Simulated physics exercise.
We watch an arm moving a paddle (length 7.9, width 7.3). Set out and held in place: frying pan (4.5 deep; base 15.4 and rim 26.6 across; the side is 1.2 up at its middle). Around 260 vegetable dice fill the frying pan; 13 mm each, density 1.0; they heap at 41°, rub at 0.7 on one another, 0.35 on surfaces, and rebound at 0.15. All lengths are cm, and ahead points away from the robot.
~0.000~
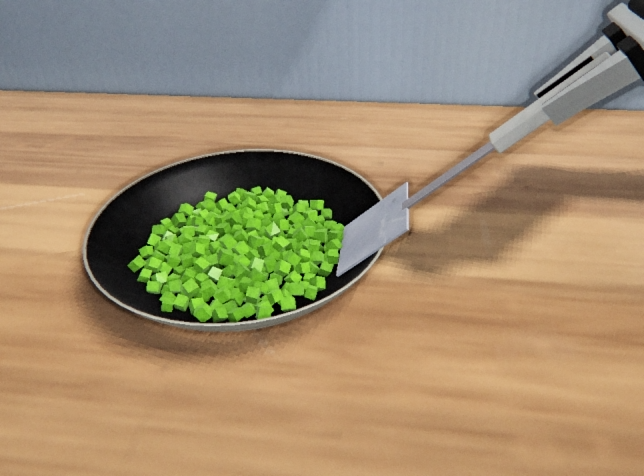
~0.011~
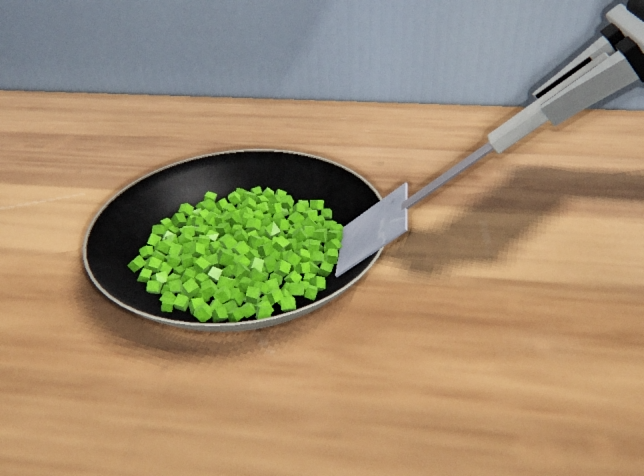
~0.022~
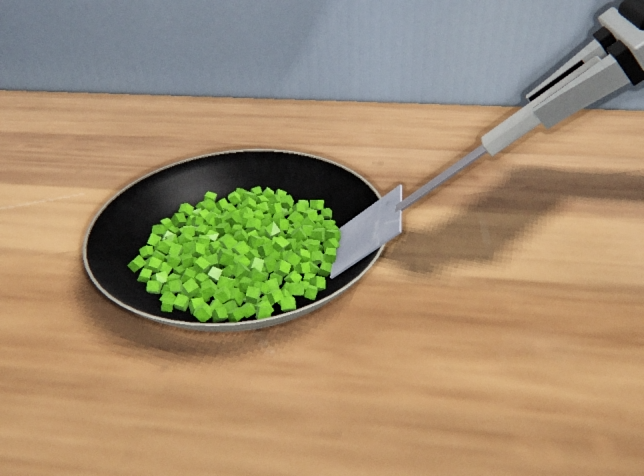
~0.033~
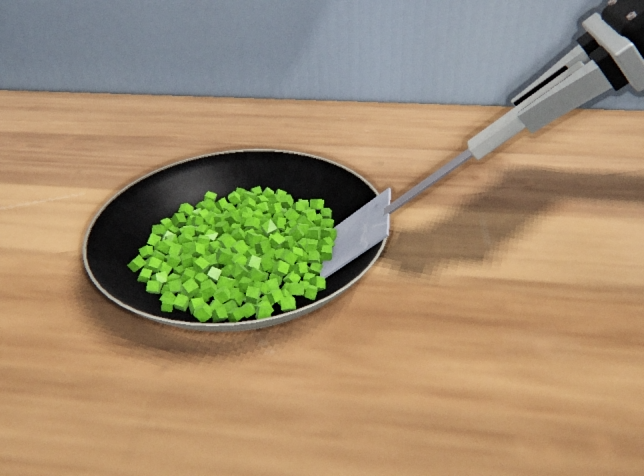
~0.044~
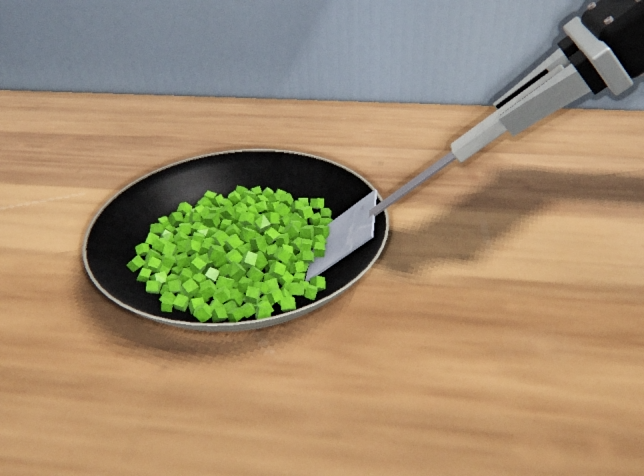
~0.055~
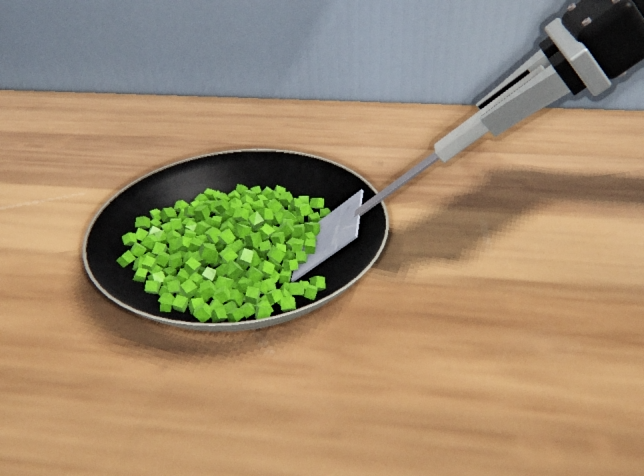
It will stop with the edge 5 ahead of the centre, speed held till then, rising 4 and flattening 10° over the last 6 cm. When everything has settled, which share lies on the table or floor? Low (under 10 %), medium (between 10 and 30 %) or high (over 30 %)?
A medium share, between 10 and 30 %, ends on the table or floor.
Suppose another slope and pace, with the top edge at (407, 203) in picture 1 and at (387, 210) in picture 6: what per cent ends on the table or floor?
About 0 per cent.
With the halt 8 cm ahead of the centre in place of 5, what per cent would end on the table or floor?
It would be near 25 per cent.
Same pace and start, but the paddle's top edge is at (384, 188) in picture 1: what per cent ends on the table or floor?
About 15 per cent.
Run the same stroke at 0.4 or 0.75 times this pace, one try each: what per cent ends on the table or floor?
About 0 and 5 per cent.
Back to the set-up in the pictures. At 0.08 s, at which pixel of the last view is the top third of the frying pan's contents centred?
At about (197, 230).
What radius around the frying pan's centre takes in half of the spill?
Some 24 cm.
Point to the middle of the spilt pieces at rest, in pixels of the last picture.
At about (16, 243).
After 0.08 s, sloping 44°, highest piece 5 above the table; 258 in the frying pan.
After 0.11 s, sloping 41°, highest piece 7 above the table; 256 in the frying pan, 2 on the blade or in flight.
After 0.32 s, sloping 34°, highest piece 6 above the table; 213 in the frying pan, 41 on the table or floor, 4 on the blade or in flight.
After 1.37 s, sloping 34°, highest piece 5 above the table; 213 in the frying pan, 45 on the table or floor.
In the end, 213 in the frying pan, 45 on the table or floor. That is 17 % on the table or floor.
